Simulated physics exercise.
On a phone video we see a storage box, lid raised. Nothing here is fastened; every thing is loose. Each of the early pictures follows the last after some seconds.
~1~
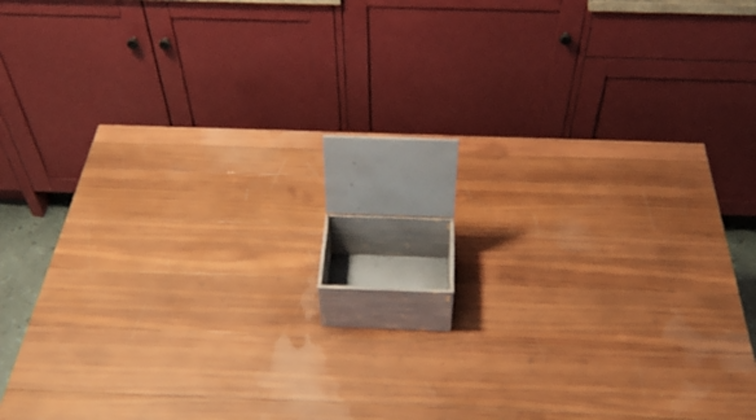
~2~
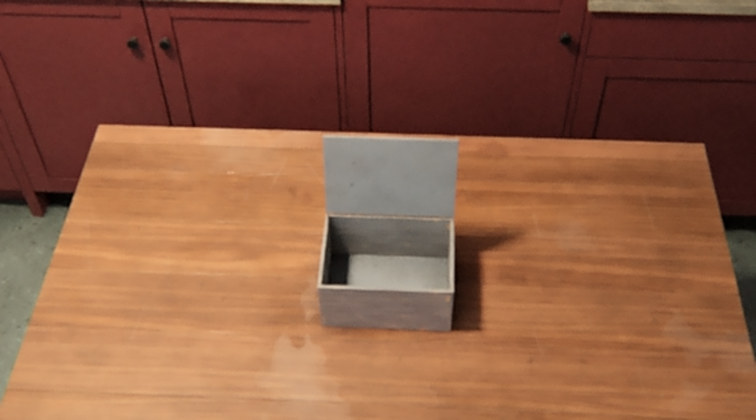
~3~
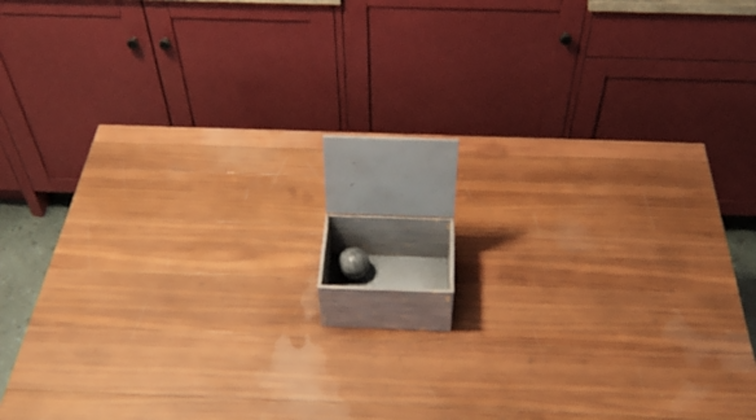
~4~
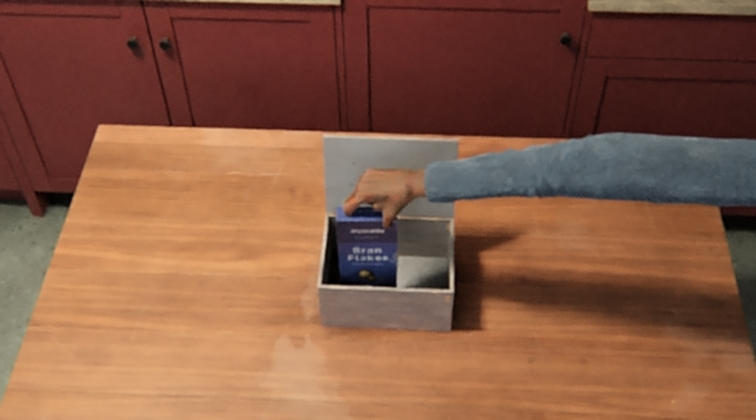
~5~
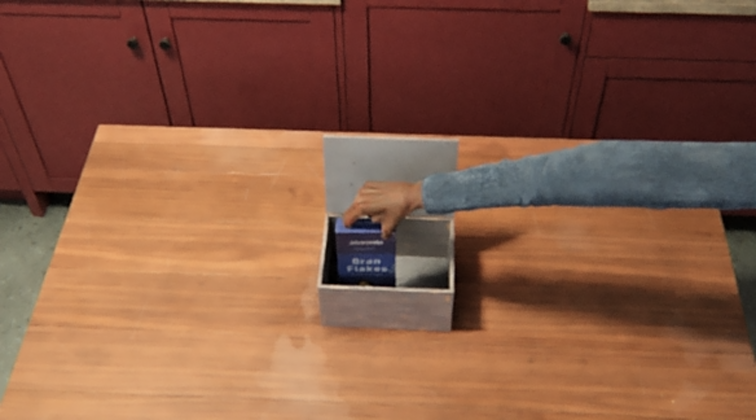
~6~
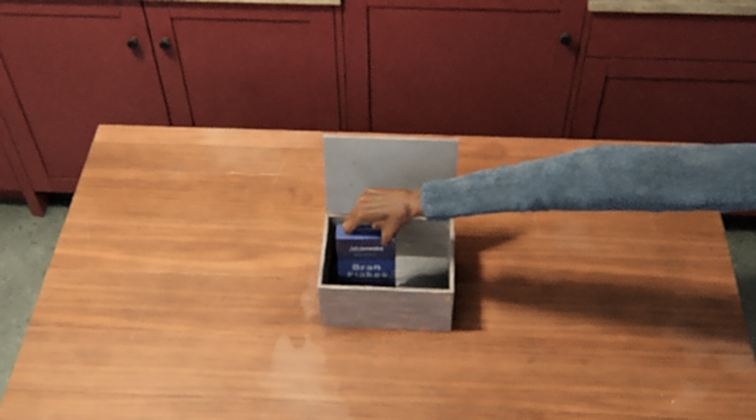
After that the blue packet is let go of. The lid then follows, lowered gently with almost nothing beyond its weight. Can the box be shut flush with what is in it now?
No, not flush.
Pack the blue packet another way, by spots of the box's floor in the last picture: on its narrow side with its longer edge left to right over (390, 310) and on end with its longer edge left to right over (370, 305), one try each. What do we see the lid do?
Result of try one: No gap; result of try two: A gap remains.
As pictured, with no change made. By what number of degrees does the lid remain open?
It comes to about 18°.
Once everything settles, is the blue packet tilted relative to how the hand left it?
As it turns out, it changes its angle.
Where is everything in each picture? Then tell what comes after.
In the first frame, the last thing is not in view yet.
In the second frame, the last thing is not in view yet.
In the third frame, the last thing is not in view yet; grey ball (354, 263).
In the fourth frame, on its way; blue packet (369, 251).
In the fifth frame, on its way; blue packet (367, 261).
In the sixth frame, in place under the hand; blue packet (367, 267).
Then, 1.30 s on from there, lid 77° above the rim.
Then, 1.90 s on from there, lid 42° above the rim.
Then, 2.70 s on from there, lid 19° above the rim; blue packet turned 34° from how it was put near (368, 278); grey ball shifted a little.
In the end, lid 19° above the rim; left askew, blue packet; grey ball unmoved. At the end, from the last picture's camera, blue packet near (368, 278).
